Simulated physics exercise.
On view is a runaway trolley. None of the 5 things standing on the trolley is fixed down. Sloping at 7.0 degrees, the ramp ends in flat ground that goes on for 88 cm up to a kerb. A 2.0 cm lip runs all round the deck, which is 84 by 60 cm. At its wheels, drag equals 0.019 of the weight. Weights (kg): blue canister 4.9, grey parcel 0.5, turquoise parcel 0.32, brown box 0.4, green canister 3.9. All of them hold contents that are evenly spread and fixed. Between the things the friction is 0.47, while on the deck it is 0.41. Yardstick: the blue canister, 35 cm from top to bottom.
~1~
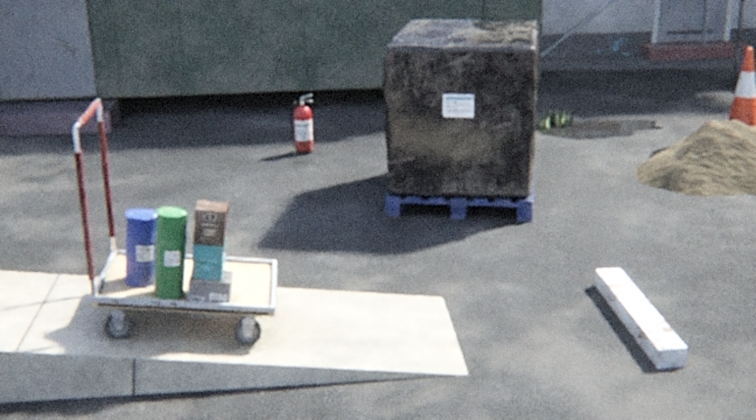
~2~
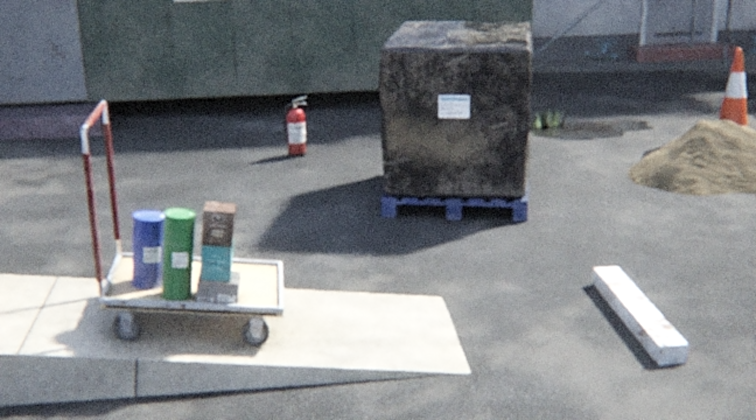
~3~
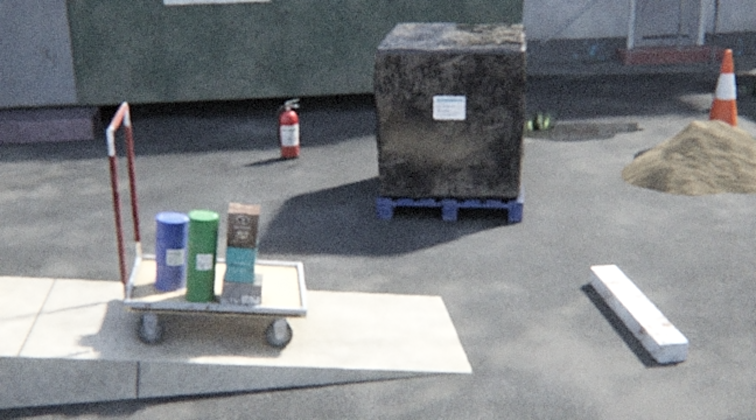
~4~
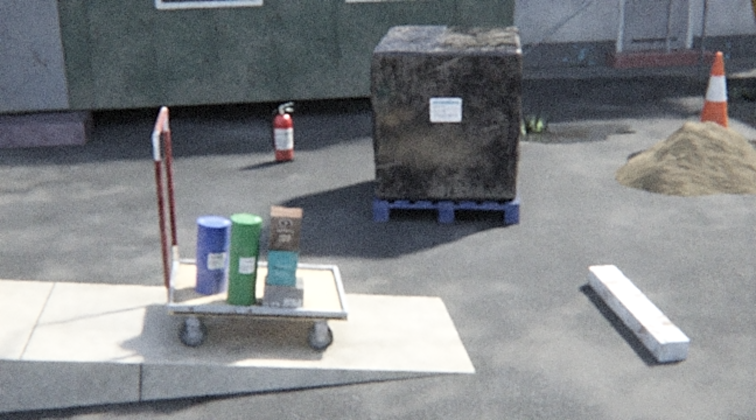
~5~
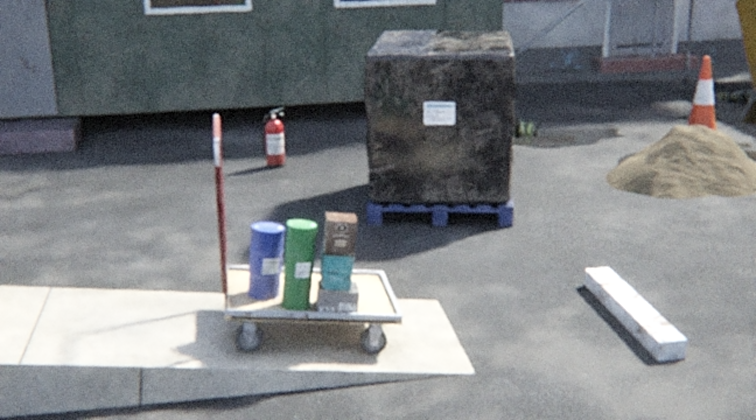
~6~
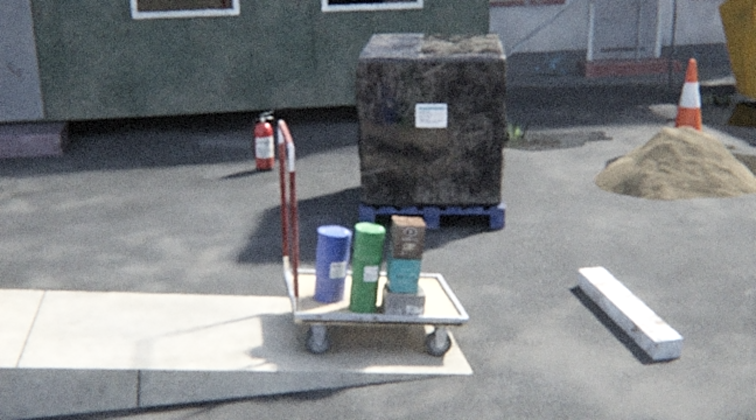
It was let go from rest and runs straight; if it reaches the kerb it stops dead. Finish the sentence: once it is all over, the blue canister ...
... remains erect.
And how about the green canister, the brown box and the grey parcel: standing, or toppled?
Here's how it ends: The green canister comes down, the brown box comes down, and the grey parcel never goes down.
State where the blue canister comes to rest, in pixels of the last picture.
It finishes at roughly (556, 260).
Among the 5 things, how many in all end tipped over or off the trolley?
Count: 3.
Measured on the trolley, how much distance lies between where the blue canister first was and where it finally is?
It ends up around 24 cm from its start.
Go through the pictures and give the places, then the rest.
In the first picture, 182 cm left to run; blue canister (142, 248); grey parcel (211, 286).
In the second picture, 180 cm left to run; brown box (219, 224); green canister (178, 255).
In the third picture, 169 cm left to run; grey parcel (242, 289); turquoise parcel (241, 260).
In the fourth picture, 151 cm left to run; brown box (285, 229); green canister (244, 260).
In the fifth picture, 125 cm left to run; grey parcel (337, 297); turquoise parcel (337, 268).
In the sixth picture, 92 cm left to run; blue canister (332, 265); brown box (407, 238).
Then, 0.70 s on from there, trolley at the kerb; blue canister moved 10 cm near (532, 263); green canister moved 10 cm; brown box moved 11 cm.
Then, 0.90 s on from there, trolley at the kerb; brown box now off the trolley; blue canister moved 25 cm near (558, 260); green canister 29° off its base.
Then, 1.20 s on from there, trolley at the kerb; turquoise parcel now off the trolley; blue canister moved 24 cm near (555, 259); green canister 61° off its base.
In the end, off the trolley and tipped over, turquoise parcel and brown box; toppled on the trolley, green canister; not toppled but over 10 cm from the start, blue canister and grey parcel. At the end, from the last picture's camera, blue canister near (556, 260).
